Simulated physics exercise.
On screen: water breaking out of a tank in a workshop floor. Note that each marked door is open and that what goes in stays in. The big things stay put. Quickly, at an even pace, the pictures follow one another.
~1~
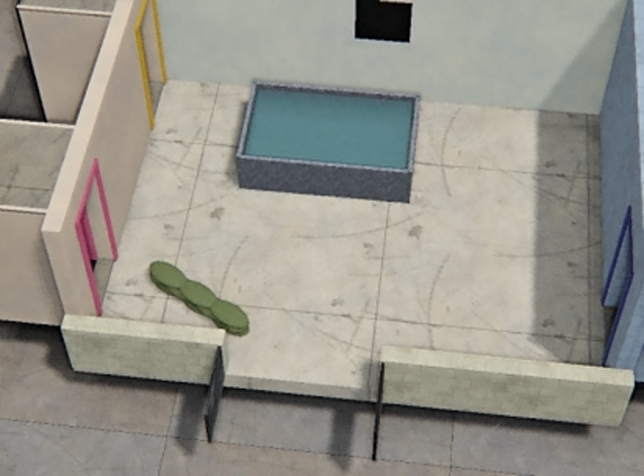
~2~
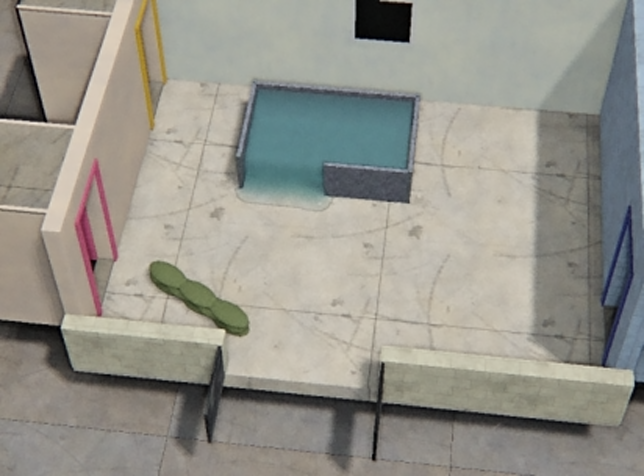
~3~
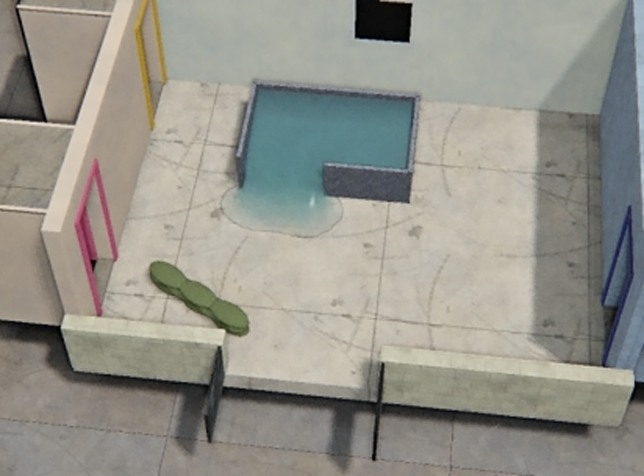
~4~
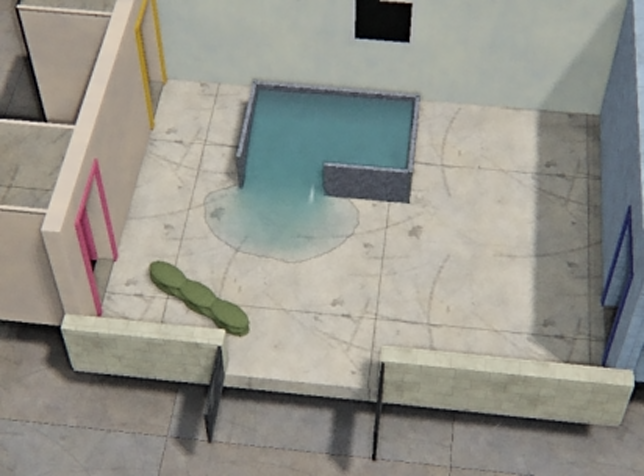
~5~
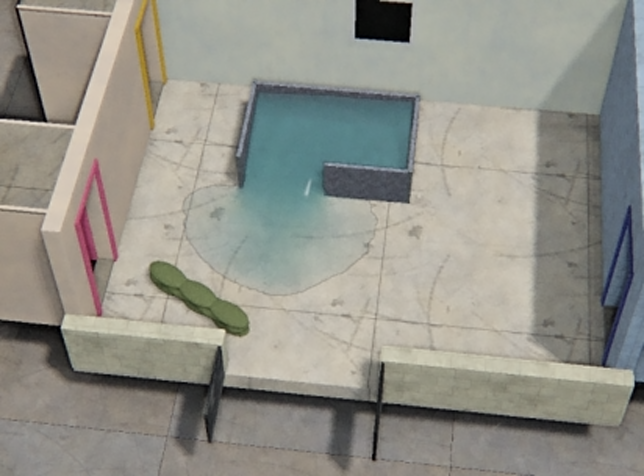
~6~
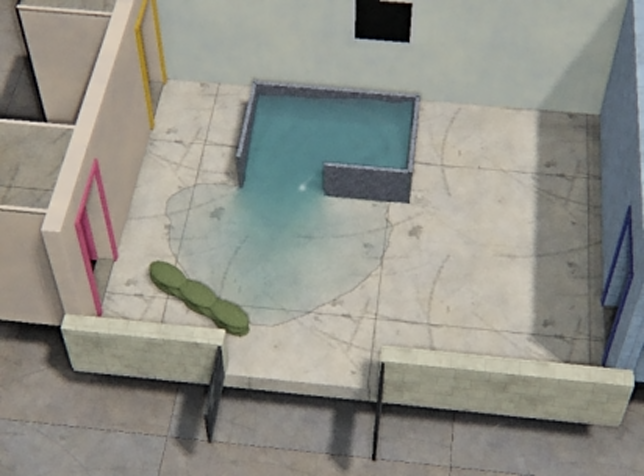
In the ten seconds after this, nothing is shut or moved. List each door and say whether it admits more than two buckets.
Pink door - admits more than two; yellow door - admits no more than two; blue door - admits more than two.
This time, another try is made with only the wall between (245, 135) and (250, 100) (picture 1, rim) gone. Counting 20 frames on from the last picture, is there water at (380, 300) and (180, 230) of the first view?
The first spot is spared, the second swamped.
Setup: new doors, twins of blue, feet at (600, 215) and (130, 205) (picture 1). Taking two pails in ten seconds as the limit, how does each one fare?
Below, above.
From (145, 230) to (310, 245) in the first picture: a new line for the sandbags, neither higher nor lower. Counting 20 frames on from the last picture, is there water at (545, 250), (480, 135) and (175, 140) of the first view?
Submerged; spared; submerged.
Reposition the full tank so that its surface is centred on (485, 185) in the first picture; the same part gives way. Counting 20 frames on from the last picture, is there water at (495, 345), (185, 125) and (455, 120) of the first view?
I'd call them watered, still dry and still dry, in the order asked.
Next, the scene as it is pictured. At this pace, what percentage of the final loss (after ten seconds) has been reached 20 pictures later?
I'd put it near 50 in a hundred.
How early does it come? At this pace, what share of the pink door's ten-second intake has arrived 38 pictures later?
Roughly 95 percent.
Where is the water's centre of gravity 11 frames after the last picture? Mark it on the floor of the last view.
Somewhere near (290, 209).
A moment on, water covers 25 % of the floor; the pink door not reached, the yellow door not reached, the blue door not reached.
Next, water covers 30 % of the floor; the pink door under two buckets in, the yellow door not reached, the blue door not reached.
Then, water covers 45 % of the floor; the pink door over two buckets in, the yellow door not reached, the blue door not reached.
Later, water covers 60 % of the floor; the pink door over two buckets in, the yellow door wet at the sill, nothing in, the blue door under two buckets in.
In the end, water covers 90 % of the floor; the pink door over two buckets in, the yellow door wet at the sill, nothing in, the blue door over two buckets in.
